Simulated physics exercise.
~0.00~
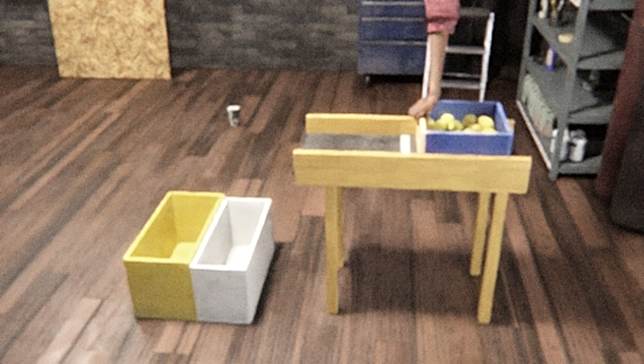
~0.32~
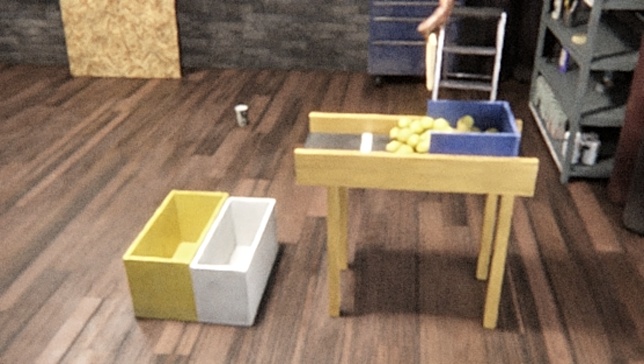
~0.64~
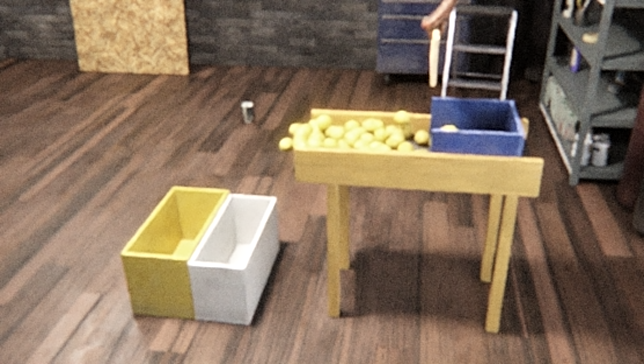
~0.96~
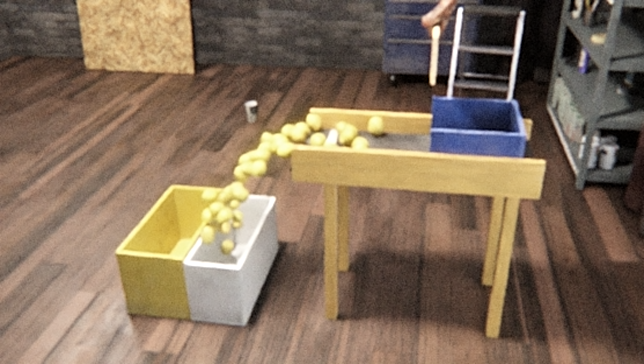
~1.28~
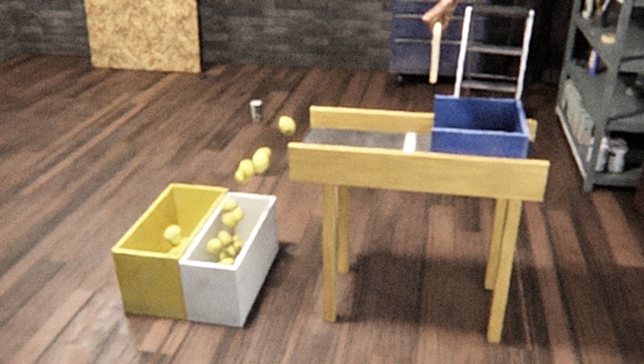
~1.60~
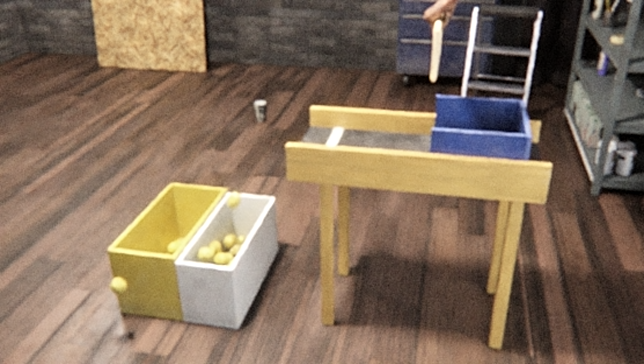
A hand lifting a gate as lemons ride a belt left from a blue pen and drop mostly into a white box.
